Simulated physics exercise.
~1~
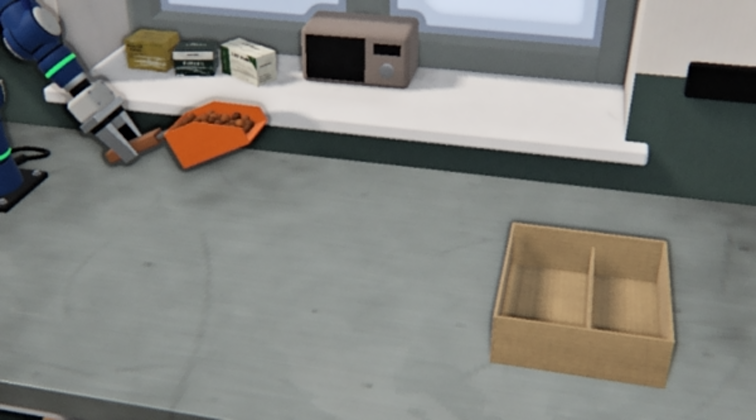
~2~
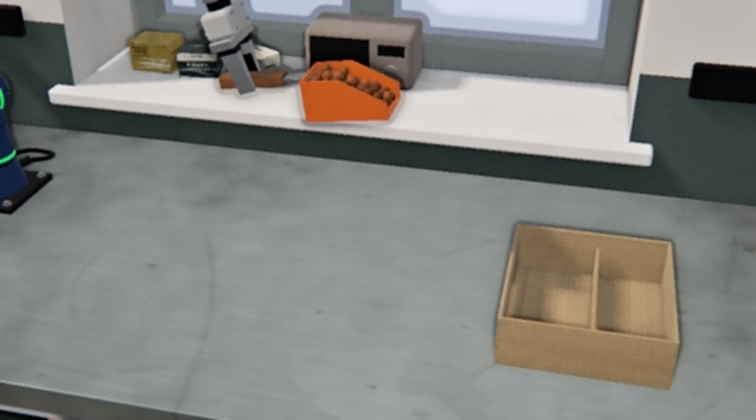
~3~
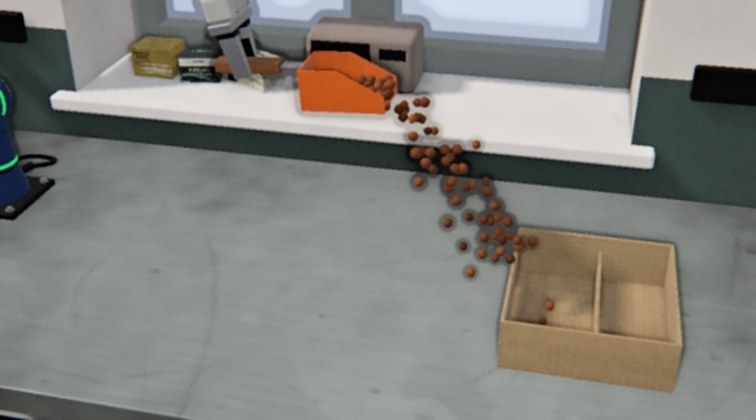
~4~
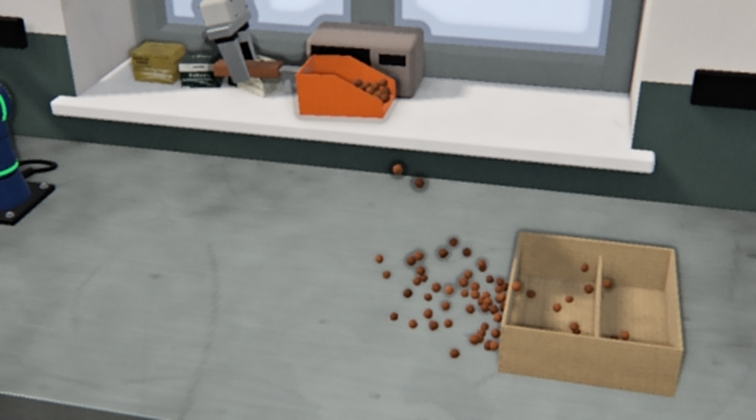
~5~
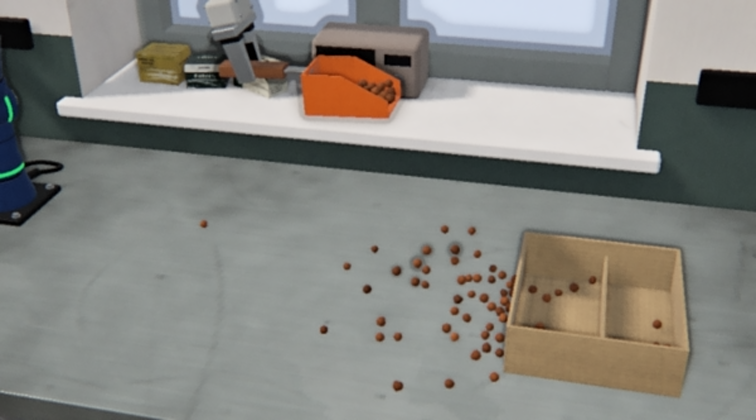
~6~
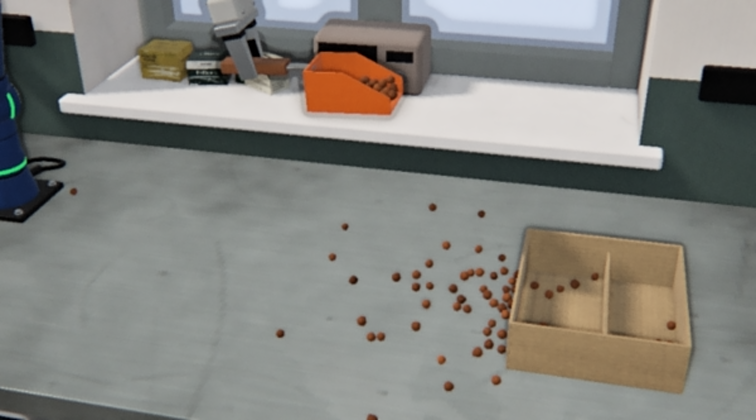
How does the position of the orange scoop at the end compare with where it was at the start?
At the end the scoop is farther to the right and somewhat higher in view, in front of the small appliance on the windowsill. At the start it was farther left and lower, near the small boxes.
